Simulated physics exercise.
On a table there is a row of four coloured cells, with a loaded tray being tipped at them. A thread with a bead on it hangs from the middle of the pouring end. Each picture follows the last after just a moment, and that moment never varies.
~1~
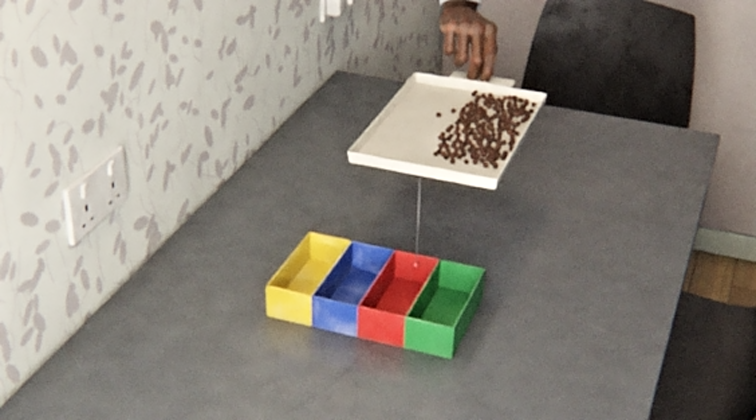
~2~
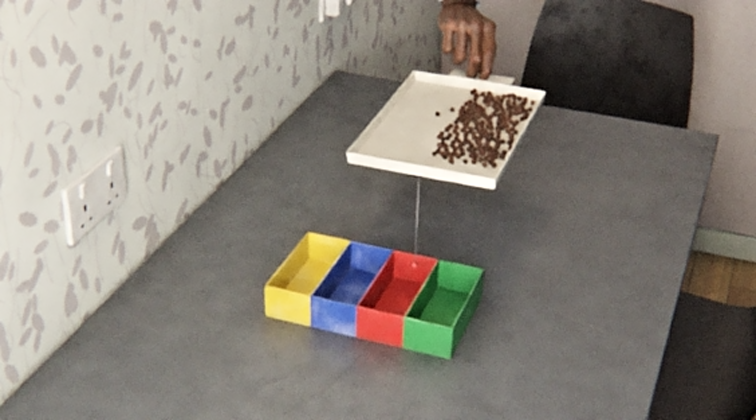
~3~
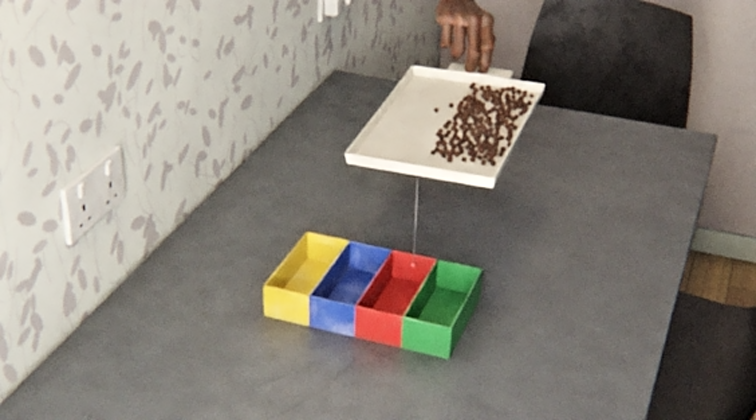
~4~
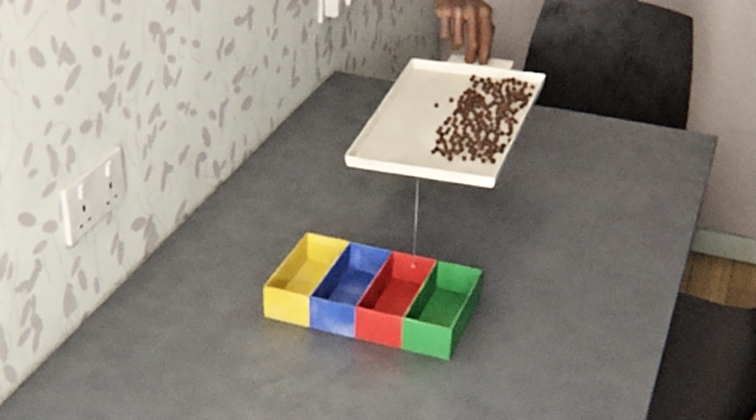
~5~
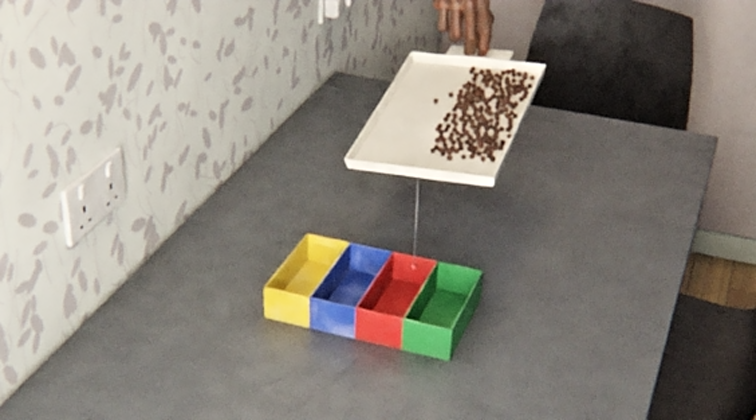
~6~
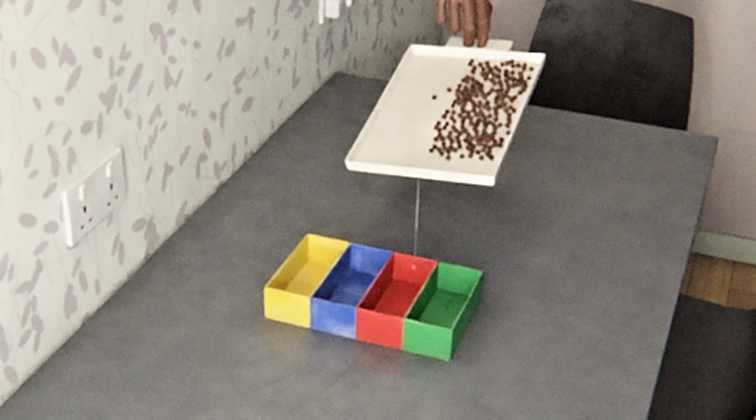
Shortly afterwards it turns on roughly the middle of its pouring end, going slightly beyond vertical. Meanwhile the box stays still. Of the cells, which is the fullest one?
The blue one.
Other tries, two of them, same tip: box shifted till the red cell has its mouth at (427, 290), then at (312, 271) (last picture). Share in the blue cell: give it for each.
Trial 1 around 30 percent, trial 2 around 0 percent.
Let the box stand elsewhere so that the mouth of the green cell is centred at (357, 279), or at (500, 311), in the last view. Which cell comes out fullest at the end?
That green cell, and then yellow.
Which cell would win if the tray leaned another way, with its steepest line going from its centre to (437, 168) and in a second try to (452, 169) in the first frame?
The first time it is the green one, and the second time it is the cell in green.
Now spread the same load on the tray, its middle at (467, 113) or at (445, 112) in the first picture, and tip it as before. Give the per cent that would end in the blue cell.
70 and 80 per cent.
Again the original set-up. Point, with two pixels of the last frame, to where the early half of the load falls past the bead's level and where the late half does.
Roughly at (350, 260) first, and then at (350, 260).
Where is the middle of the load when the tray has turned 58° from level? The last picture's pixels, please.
The middle of the load sits near (384, 164).
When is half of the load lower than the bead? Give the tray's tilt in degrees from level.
Close to 105° of tilt at that moment.
Just after the last frame, tray tipped steeply; the larger part on the tray; about a tenth in the blue cell; about a tenth in the yellow cell; just a few in the red cell; about a tenth falling or outside the box.
A moment on, tray tipped right over; roughly two thirds on the tray; about a tenth in the blue cell; about a tenth in the yellow cell; just a few in the red cell; about a tenth falling or outside the box.
Further on, tray tipped past a quarter turn; the larger part in the blue cell; about a tenth in the red cell; about a tenth in the yellow cell; just a few falling or outside the box.
When it is over, tray tipped past a quarter turn; the larger part in the blue cell; about a tenth in the red cell; about a tenth in the yellow cell; not one in the green cell; just a few outside the box.
